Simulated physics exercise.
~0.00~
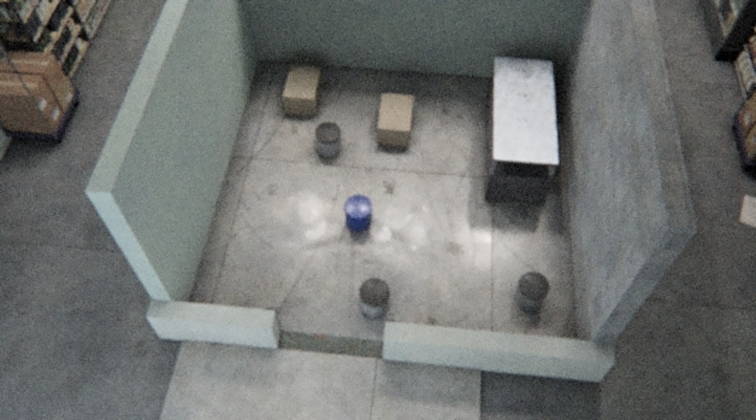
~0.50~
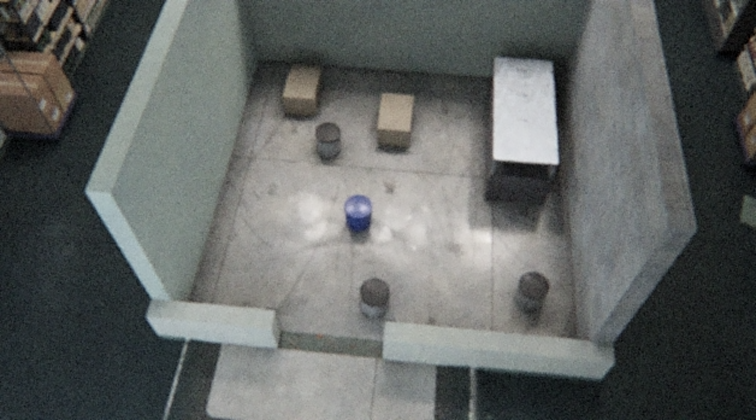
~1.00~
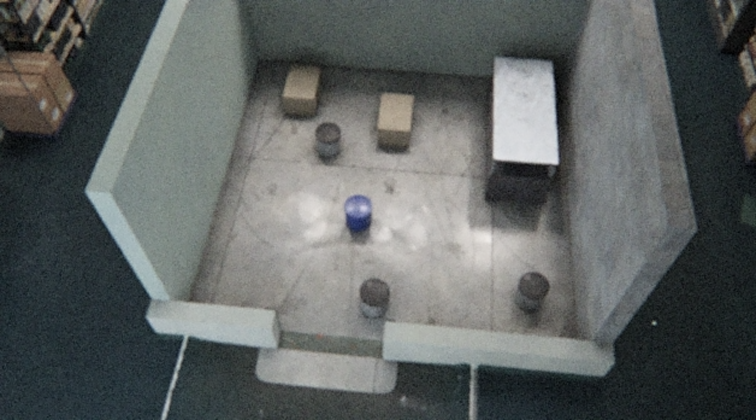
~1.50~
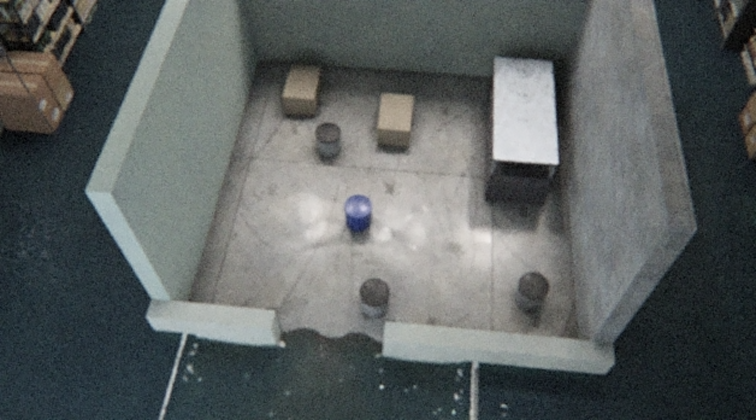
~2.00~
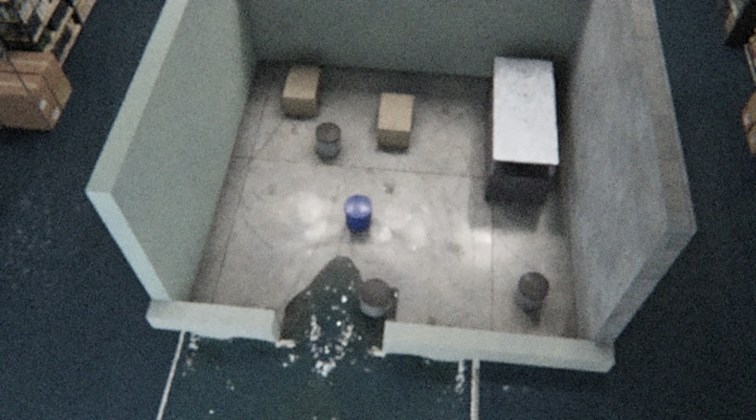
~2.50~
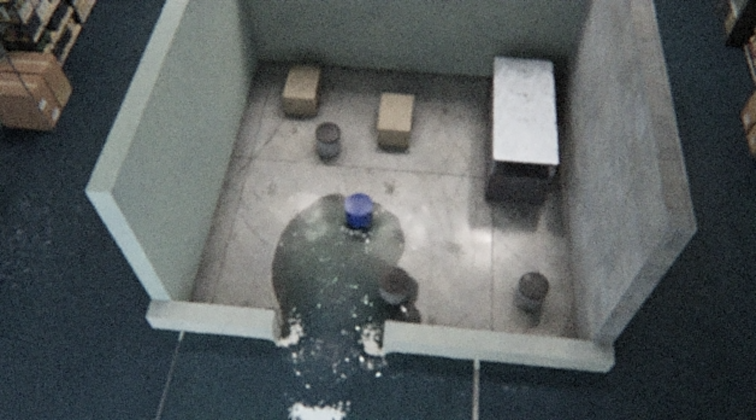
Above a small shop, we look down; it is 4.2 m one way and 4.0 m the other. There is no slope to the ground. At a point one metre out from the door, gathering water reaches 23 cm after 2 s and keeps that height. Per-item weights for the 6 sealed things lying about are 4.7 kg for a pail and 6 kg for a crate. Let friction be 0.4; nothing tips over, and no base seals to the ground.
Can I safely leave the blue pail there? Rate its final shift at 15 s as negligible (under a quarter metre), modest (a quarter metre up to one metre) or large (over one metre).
Large.
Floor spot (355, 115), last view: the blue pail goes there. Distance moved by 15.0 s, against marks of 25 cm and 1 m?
What happens is it gets pushed a long way.
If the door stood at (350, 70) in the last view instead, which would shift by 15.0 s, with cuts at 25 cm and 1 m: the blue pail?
Then the blue pail ends far away.
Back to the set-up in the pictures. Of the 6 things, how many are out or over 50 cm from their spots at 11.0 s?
I make it 5.
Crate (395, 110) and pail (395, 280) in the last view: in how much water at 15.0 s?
First about 19 cm, second about 13 cm.
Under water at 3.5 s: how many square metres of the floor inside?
At that time the wet patch spans about 8.5 m2.
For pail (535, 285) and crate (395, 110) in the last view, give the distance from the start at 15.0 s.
In turn: 120 cm, 100 cm.
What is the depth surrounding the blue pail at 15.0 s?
14 cm, roughly.
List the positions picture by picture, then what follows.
The first frame shows the blue pail at (358, 206), on the bottom; 0.0 m2 under water; 0 of 6 have shifted.
The second frame shows the blue pail at (358, 206) rests on the ground; water covers 0.0 m2; 0 of 6 have shifted.
The third frame shows the blue pail at (358, 206), on the bottom; water covers 0.0 m2; 0 of 6 have shifted.
The fourth frame shows the blue pail at (358, 206) rests on the ground; 0.0 m2 under water; 0 of 6 have shifted.
The fifth frame shows the blue pail at (358, 206) rests on the ground; 0.6 m2 under water; 0 of 6 have shifted.
The sixth frame shows the blue pail at (359, 204) rests on the ground; 2.0 m2 under water; 1 of 6 have shifted.
After 3.5 s the blue pail is near (375, 139), 1.0 m from its start, aground; 0 afloat.
After 6.8 s the blue pail is near (373, 78), 2.0 m from its start, afloat; 4 afloat.
After 11.0 s the blue pail is near (510, 67), 2.9 m from its start, afloat; 6 afloat.
After 15.0 s the blue pail is near (556, 81), 3.1 m from its start, afloat; 6 afloat.
